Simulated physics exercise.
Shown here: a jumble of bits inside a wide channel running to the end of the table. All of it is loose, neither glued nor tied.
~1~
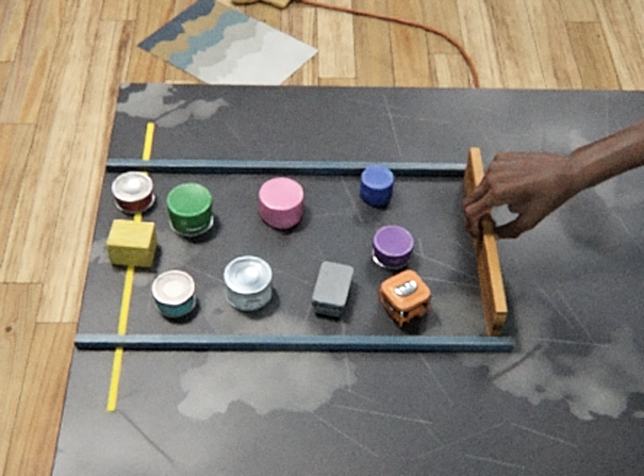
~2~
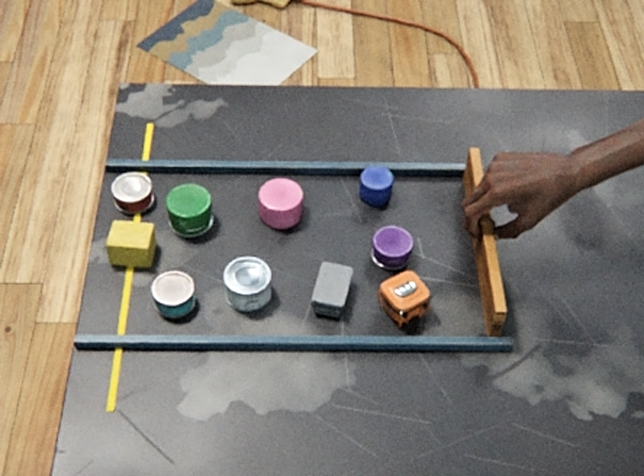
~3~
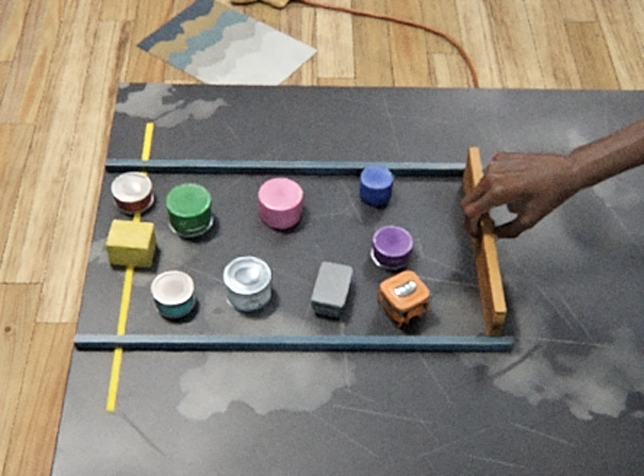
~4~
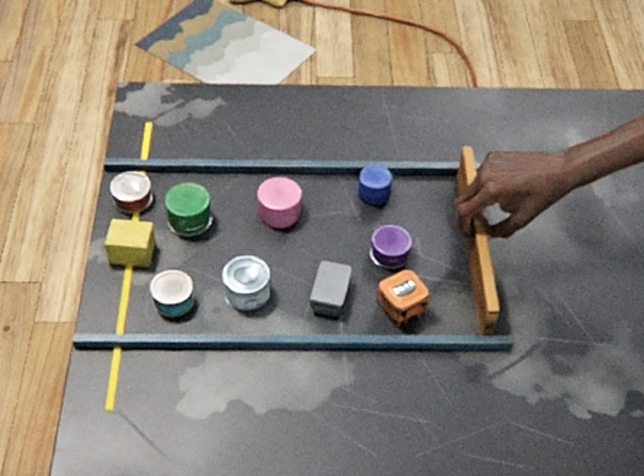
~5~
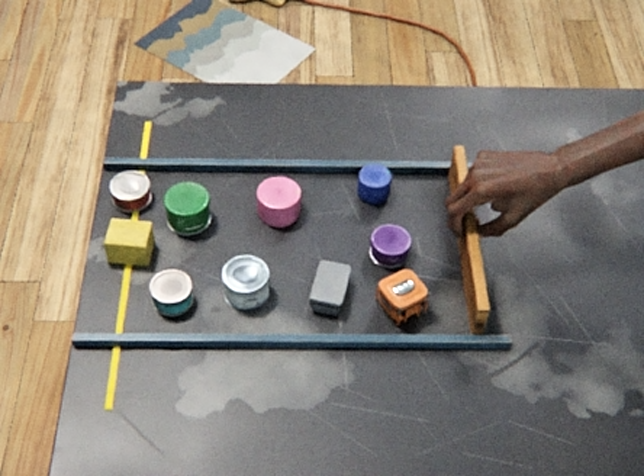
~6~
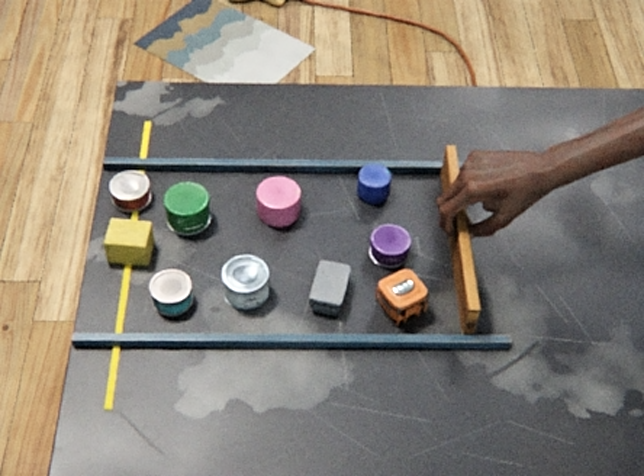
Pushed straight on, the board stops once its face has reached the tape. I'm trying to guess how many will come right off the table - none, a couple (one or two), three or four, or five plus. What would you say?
I would say five plus.
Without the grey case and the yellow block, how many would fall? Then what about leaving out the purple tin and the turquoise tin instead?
The first removal gives 4, the second gives 4.
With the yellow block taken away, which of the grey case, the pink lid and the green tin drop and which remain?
The grey case ends up below - the pink lid remains - the green tin ends up below.
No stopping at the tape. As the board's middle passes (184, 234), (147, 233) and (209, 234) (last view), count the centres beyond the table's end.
Taking the three positions in turn, the counts come to 0, 4 and 0.
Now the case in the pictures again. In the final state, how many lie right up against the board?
That makes 4.
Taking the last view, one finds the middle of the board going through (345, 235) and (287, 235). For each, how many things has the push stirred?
Moved so far: 4, later 7.
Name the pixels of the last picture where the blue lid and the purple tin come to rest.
Final positions: Near (123, 174); near (110, 242).
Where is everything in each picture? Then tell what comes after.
The first picture shows red tin (134, 193); yellow block (133, 244); turquoise tin (174, 294); board (484, 238); tape (133, 250).
The second picture shows yellow block (132, 244); orange case (404, 299).
The third picture shows turquoise tin (174, 295); board (483, 238).
The fourth picture shows red tin (132, 193); grey case (331, 289).
The fifth picture shows yellow block (130, 242); blue lid (374, 184).
The sixth picture shows red tin (131, 192); yellow block (130, 242); turquoise tin (172, 293); board (459, 236); tape (130, 248).
Soon after, none off yet; red tin at rest near (131, 192); yellow block at rest near (130, 242); turquoise tin at rest near (172, 293).
After that, none off yet; red tin at rest near (131, 192); yellow block at rest near (130, 242); turquoise tin displaced well along near (105, 303).
In the end, the number that fall off is five or more; gone, grey case, white tin, green tin, turquoise tin, yellow block and red tin.
